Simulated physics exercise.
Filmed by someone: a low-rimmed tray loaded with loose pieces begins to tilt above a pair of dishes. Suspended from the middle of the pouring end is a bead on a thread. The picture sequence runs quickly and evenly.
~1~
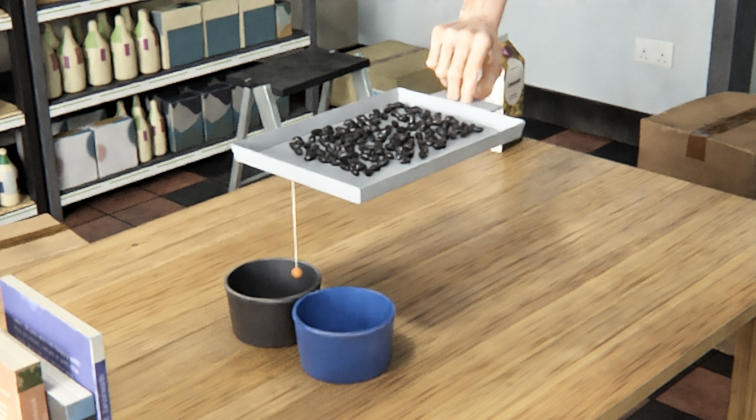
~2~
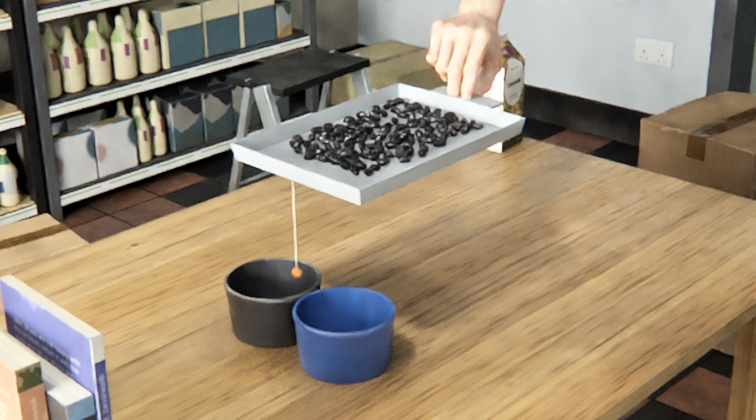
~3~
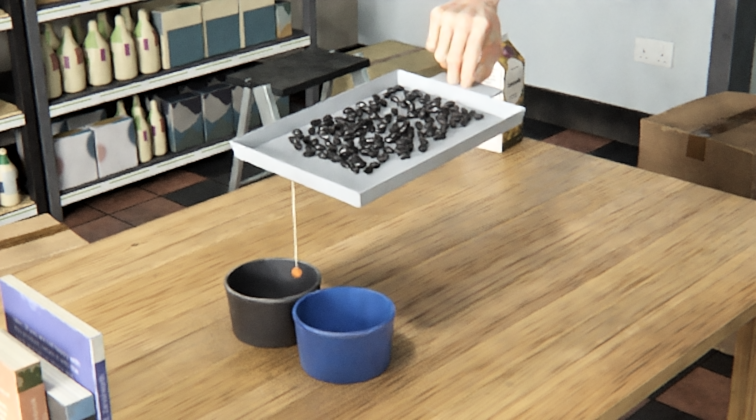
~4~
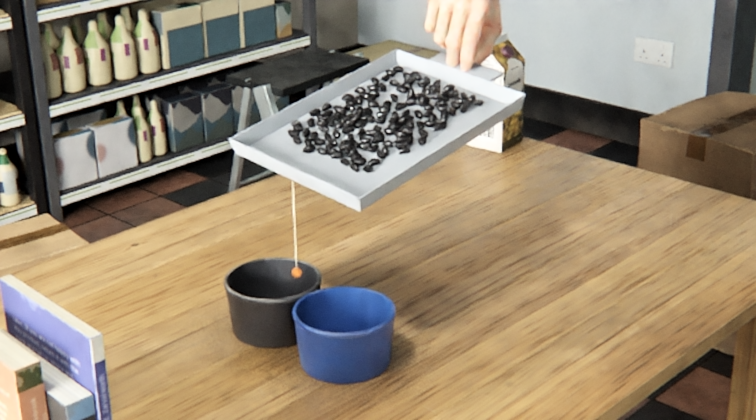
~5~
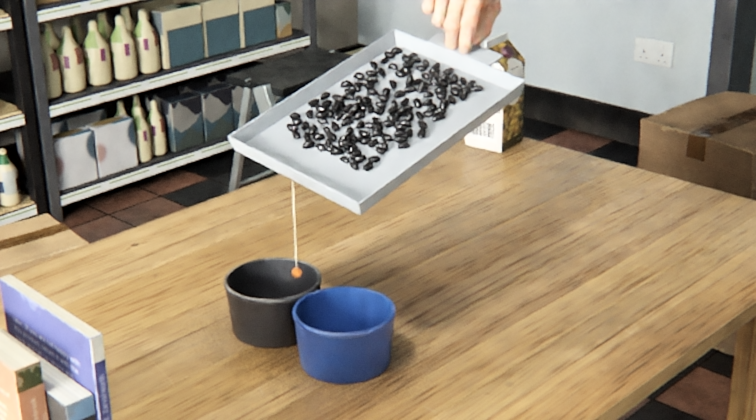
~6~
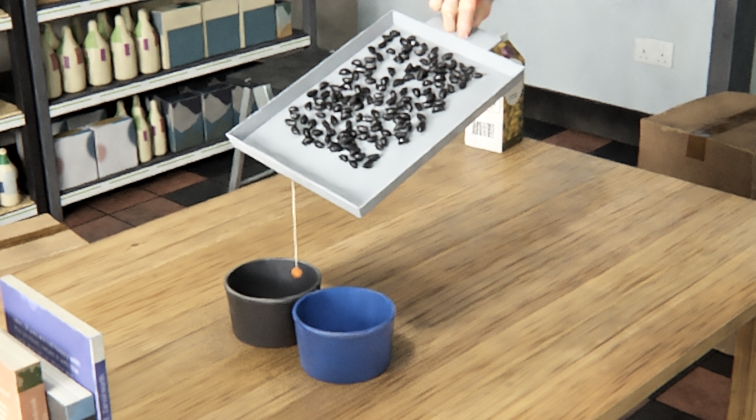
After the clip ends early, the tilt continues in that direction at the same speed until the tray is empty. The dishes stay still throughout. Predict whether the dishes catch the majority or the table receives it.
The dishes save the greater portion.
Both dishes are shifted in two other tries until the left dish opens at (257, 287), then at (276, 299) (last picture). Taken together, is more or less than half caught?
Try 1: A majority of it. Try 2: A majority of it.
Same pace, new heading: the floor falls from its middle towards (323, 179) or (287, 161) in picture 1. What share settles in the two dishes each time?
In turn, 40 percent and then 50 percent.
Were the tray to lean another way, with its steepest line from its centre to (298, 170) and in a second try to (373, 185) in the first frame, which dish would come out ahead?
Outcome by order - one: Left side; two: Right side.
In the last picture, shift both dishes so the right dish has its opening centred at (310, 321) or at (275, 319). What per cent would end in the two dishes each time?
Close to 60 in a hundred first, close to 20 in a hundred second.
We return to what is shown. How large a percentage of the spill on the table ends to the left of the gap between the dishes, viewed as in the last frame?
50 %, roughly.
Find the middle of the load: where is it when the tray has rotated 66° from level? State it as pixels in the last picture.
Close to (348, 185).
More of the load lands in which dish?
The one at right wins.
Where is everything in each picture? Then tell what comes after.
The first picture shows corners of the pouring end near (236, 144) and (359, 187), level; middle of the load near (381, 140), black beans; left dish near (239, 314); right dish near (309, 348); bead on its thread near (297, 273).
The second picture shows corners of the pouring end near (236, 143) and (359, 188), level; middle of the load near (381, 138).
The third picture shows corners of the pouring end near (235, 141) and (359, 191), tipped barely, lowest at the right corner; middle of the load near (381, 131).
The fourth picture shows corners of the pouring end near (234, 138) and (359, 195), tipped a little, lowest at the right corner; middle of the load near (380, 122).
The fifth picture shows corners of the pouring end near (233, 136) and (359, 200), tipped clearly, lowest at the right corner; middle of the load near (379, 112).
The sixth picture shows corners of the pouring end near (232, 134) and (359, 205), tipped clearly, lowest at the right corner; middle of the load near (378, 103); left dish near (239, 314); right dish near (309, 348).
Shortly afterwards, tray tipped steeply; all but a few on the tray; only a few in the right dish; a little in the air.
Next, tray tipped past a quarter turn; near a quarter on the tray; near half in the right dish; near a quarter outside both; a little in the air.
Some moments later, tray tipped past a quarter turn; the bulk in the right dish; near a quarter outside both.
In the end, tray tipped past a quarter turn; the bulk in the right dish; none at all in the left dish; near a quarter outside both.
